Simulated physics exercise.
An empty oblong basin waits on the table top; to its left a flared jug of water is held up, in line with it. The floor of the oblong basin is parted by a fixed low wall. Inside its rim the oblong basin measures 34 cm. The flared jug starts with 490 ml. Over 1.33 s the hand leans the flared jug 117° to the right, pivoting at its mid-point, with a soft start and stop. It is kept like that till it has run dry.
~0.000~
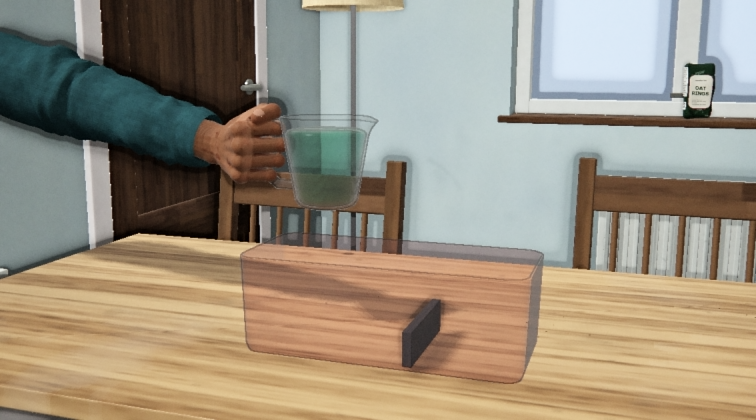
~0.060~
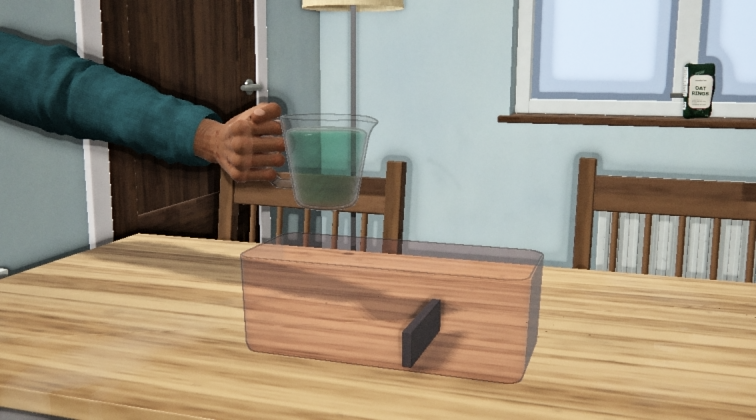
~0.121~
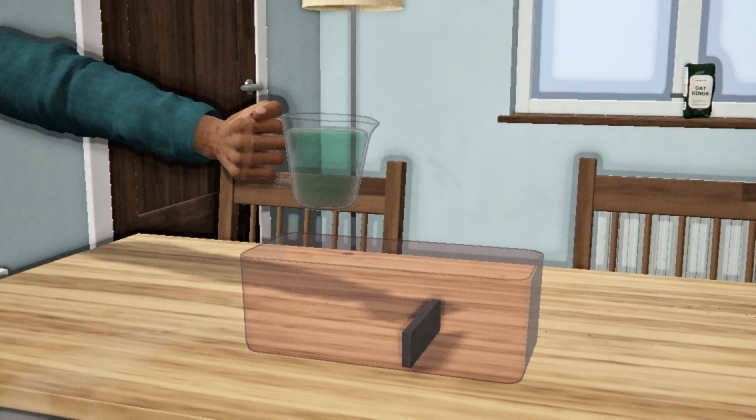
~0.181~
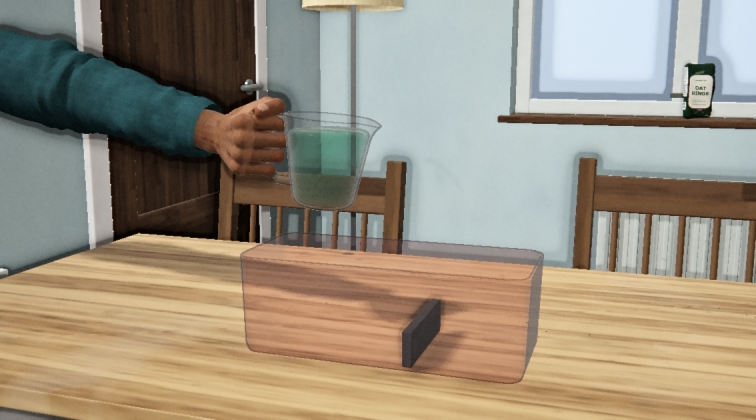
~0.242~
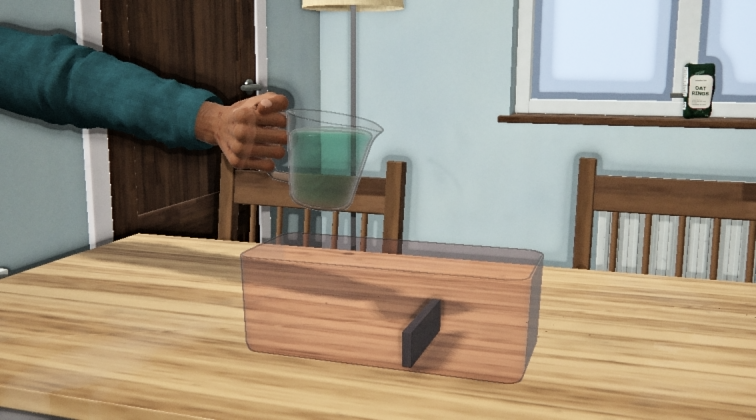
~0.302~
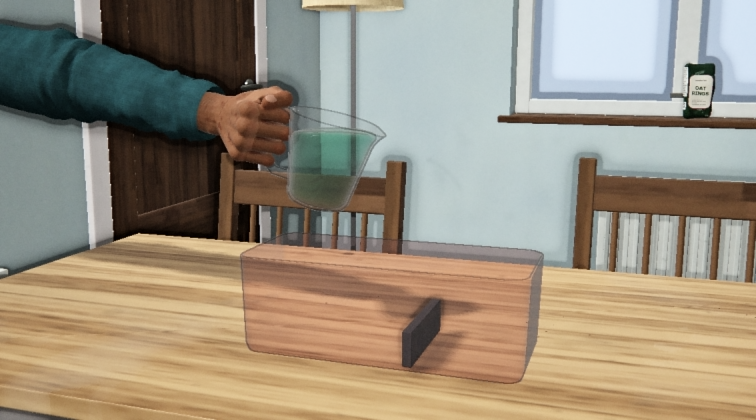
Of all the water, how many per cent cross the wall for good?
The far part has some 56 per cent.
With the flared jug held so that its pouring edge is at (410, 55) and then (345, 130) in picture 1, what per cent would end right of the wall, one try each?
First 90, then 5 per cent.
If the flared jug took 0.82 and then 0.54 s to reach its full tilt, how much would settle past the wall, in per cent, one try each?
First 40, then 30 per cent.
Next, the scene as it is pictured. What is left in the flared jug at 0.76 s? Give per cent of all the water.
Some 64 per cent.
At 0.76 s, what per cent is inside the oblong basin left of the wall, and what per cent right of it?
Near 2 on the left, 16 on the right.
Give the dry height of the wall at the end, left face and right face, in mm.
Left about 34 mm, right about 26 mm.
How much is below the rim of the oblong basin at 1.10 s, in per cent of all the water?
About 88 per cent.
After 0.76 s the tilt is 72° and 64 per cent is still to pour, 2 is left of the wall and 15 right of it.
After 1.10 s the tilt is 108° and 6 per cent is still to pour, 33 is left of the wall and 55 right of it.
After 1.45 s the tilt is 117° and 0 per cent is still to pour, 44 is left of the wall and 56 right of it.
After 1.83 s the tilt is 117° and 0 per cent is still to pour, 44 is left of the wall and 56 right of it.
In the end 44 per cent lies left of the wall, 56 right of it and 0 outside.
